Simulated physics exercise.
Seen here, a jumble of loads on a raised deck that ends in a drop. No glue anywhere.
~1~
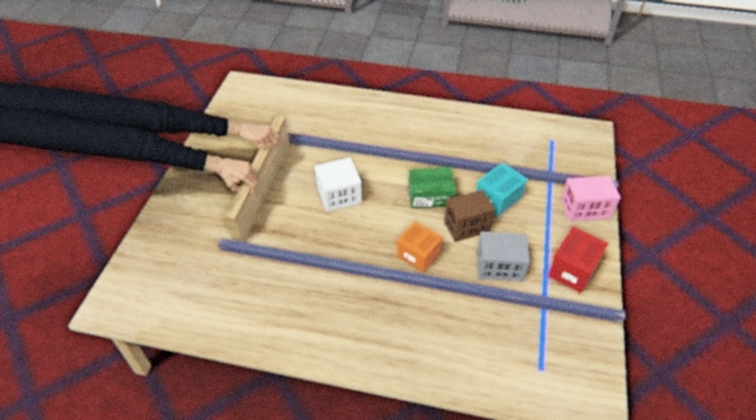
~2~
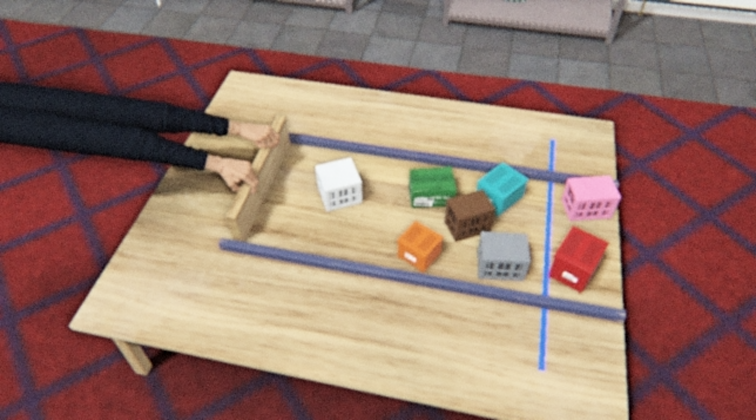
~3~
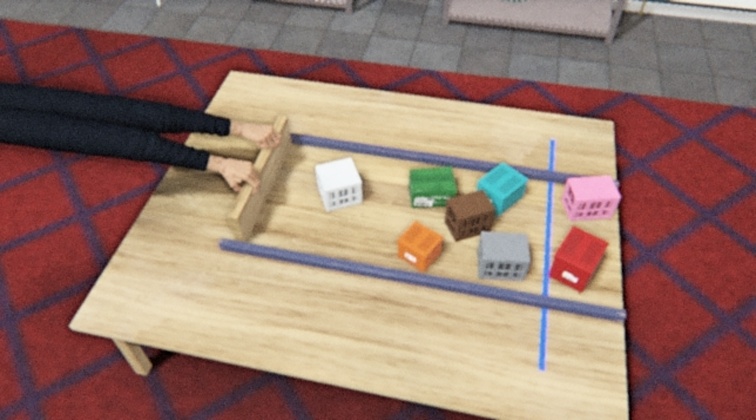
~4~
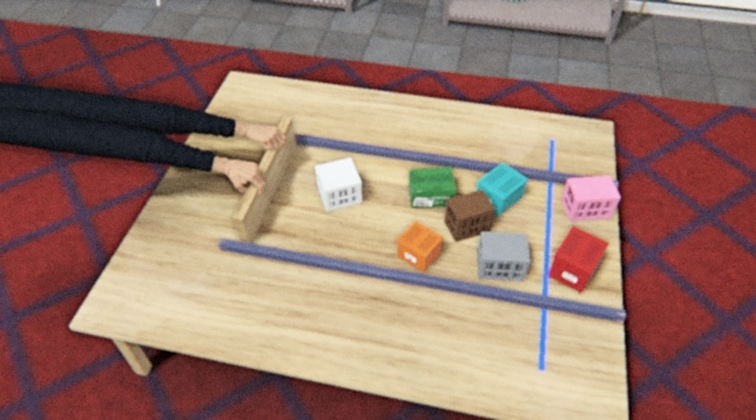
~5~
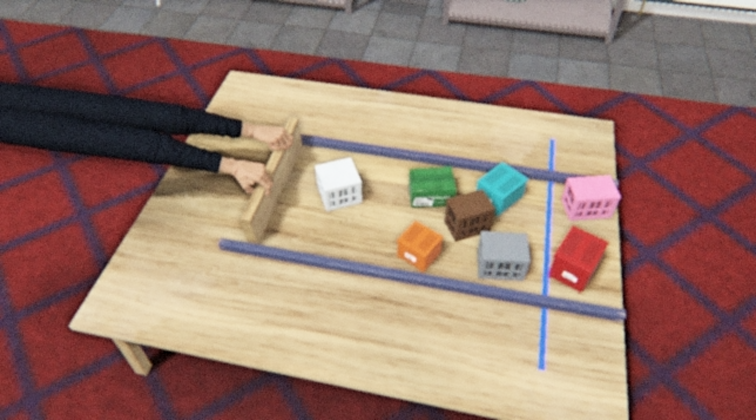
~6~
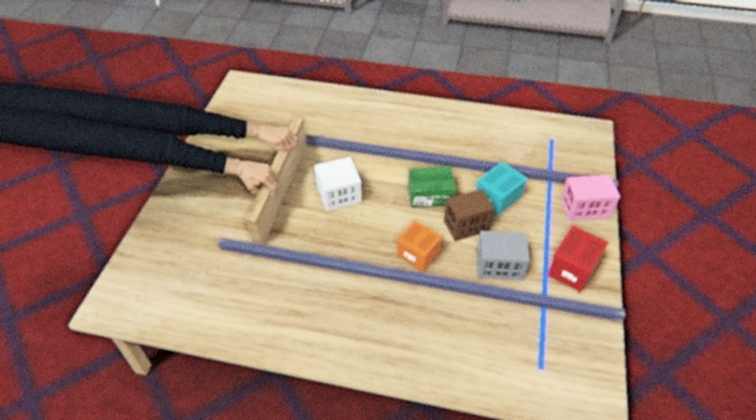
On a wooden table, two hands slowly sliding a plank slightly right toward a white crate, the coloured boxes beyond staying still.
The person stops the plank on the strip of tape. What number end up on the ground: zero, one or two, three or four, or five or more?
The number that fall off is one or two.
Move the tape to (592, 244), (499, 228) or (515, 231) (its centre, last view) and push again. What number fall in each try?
It would be 5, 0 and 0.
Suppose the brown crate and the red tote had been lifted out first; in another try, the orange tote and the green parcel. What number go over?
1 in the first case, 0 in the second.
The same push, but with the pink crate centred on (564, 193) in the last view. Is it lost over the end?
The pink crate goes over.
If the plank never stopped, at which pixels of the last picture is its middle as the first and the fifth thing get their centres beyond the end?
Its middle is around (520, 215) and later (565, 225).
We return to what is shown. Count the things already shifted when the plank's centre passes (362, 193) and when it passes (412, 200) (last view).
By then 1, and 5.
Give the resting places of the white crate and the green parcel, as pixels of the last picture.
Near (570, 229) and (568, 194).
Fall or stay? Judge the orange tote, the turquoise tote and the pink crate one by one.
The orange tote survives; the turquoise tote stays on; the pink crate falls.
Early on, none off yet; pink crate at rest near (589, 198); red tote at rest near (577, 260); grey crate at rest near (502, 256).
A while later, none off yet; pink crate at rest near (589, 198); red tote at rest near (577, 260); grey crate moving near (507, 257).
Finally, the number that fall off is one or two; lost, red tote and pink crate.
